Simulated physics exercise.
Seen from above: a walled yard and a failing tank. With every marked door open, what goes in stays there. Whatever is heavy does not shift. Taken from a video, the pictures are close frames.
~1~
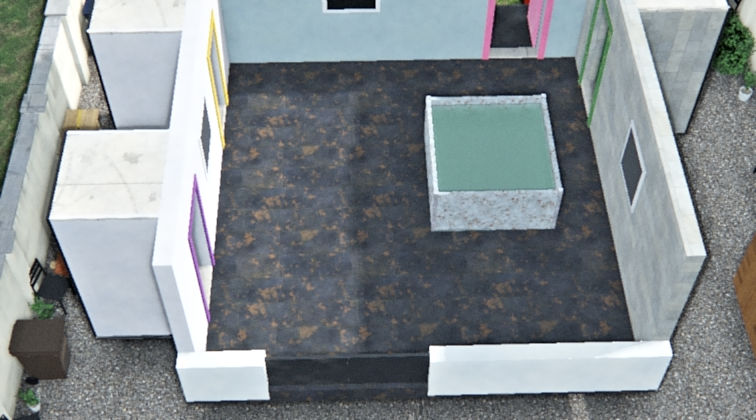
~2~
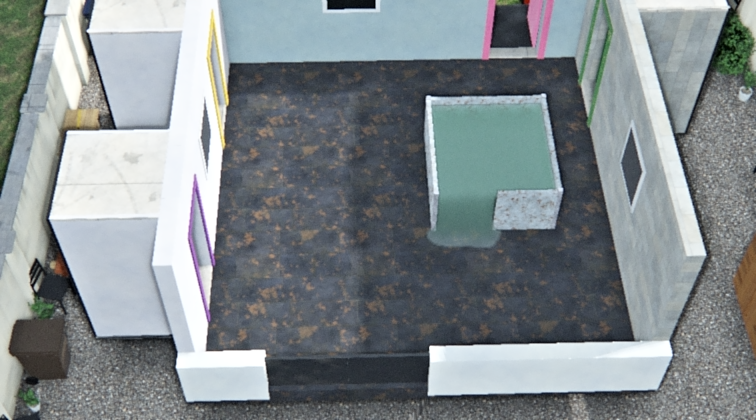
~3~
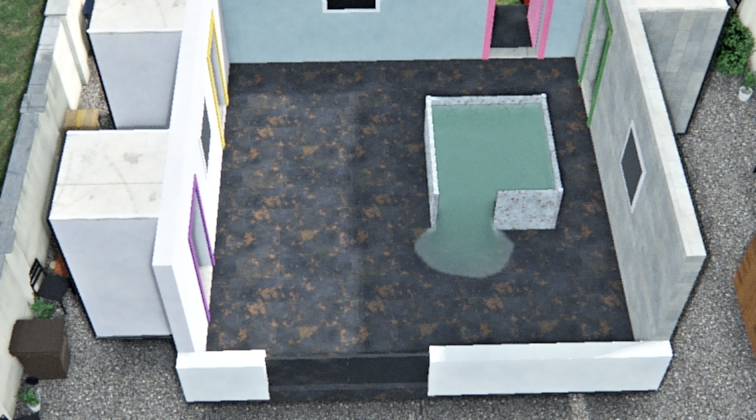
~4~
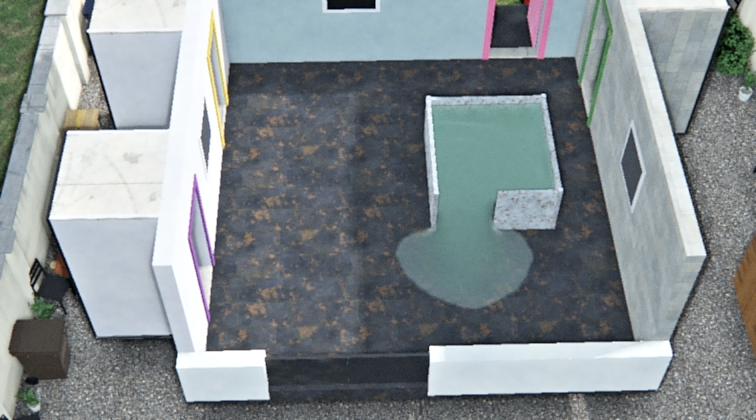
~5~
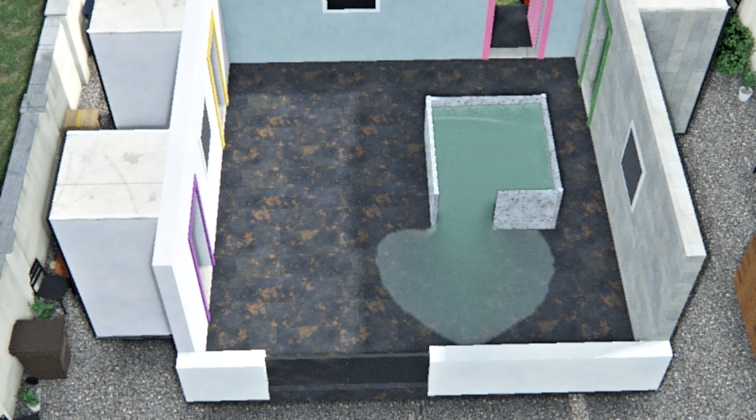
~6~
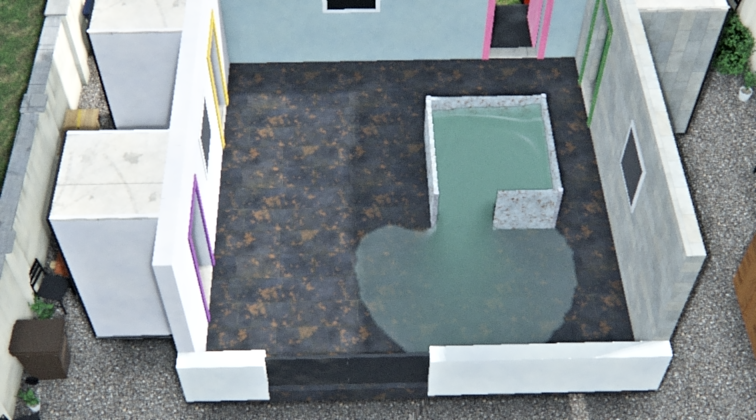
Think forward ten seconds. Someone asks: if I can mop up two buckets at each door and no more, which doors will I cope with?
The green door: You will cope; the pink door: Too much for you; the yellow door: You will cope; the purple door: Too much for you.
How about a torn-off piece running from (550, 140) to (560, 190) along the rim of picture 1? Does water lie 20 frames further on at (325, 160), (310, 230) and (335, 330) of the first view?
Taken in turn they're unwetted, unwetted and swamped.
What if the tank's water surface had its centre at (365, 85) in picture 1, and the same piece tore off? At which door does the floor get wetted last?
It is the pink door.
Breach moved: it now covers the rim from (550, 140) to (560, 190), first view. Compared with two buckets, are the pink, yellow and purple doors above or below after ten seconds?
Going door by door: The pink door gets too much, the yellow door gets too much, and the purple door gets too much.
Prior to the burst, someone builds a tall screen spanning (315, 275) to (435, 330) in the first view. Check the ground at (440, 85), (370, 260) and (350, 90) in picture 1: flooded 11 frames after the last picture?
Results in order: Bone-dry / swamped / bone-dry.
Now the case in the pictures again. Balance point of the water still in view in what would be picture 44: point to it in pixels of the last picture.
At about (428, 230).
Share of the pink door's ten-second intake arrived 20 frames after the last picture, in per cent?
Roughly 0 per cent.
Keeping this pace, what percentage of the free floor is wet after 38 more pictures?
My estimate is near 80 per cent.
A moment on, water covers 25 % of the floor; the green door not reached, the pink door not reached, the yellow door not reached, the purple door not reached.
Next, water covers 30 % of the floor; the green door not reached, the pink door not reached, the yellow door not reached, the purple door not reached.
Then, water covers 45 % of the floor; the green door not reached, the pink door not reached, the yellow door not reached, the purple door over two buckets in.
Later, water covers 80 % of the floor; the green door wet at the sill, nothing in, the pink door under two buckets in, the yellow door wet at the sill, nothing in, the purple door far over two buckets in.
In the end, water covers 95 % of the floor; the green door wet at the sill, nothing in, the pink door far over two buckets in, the yellow door wet at the sill, nothing in, the purple door far over two buckets in.
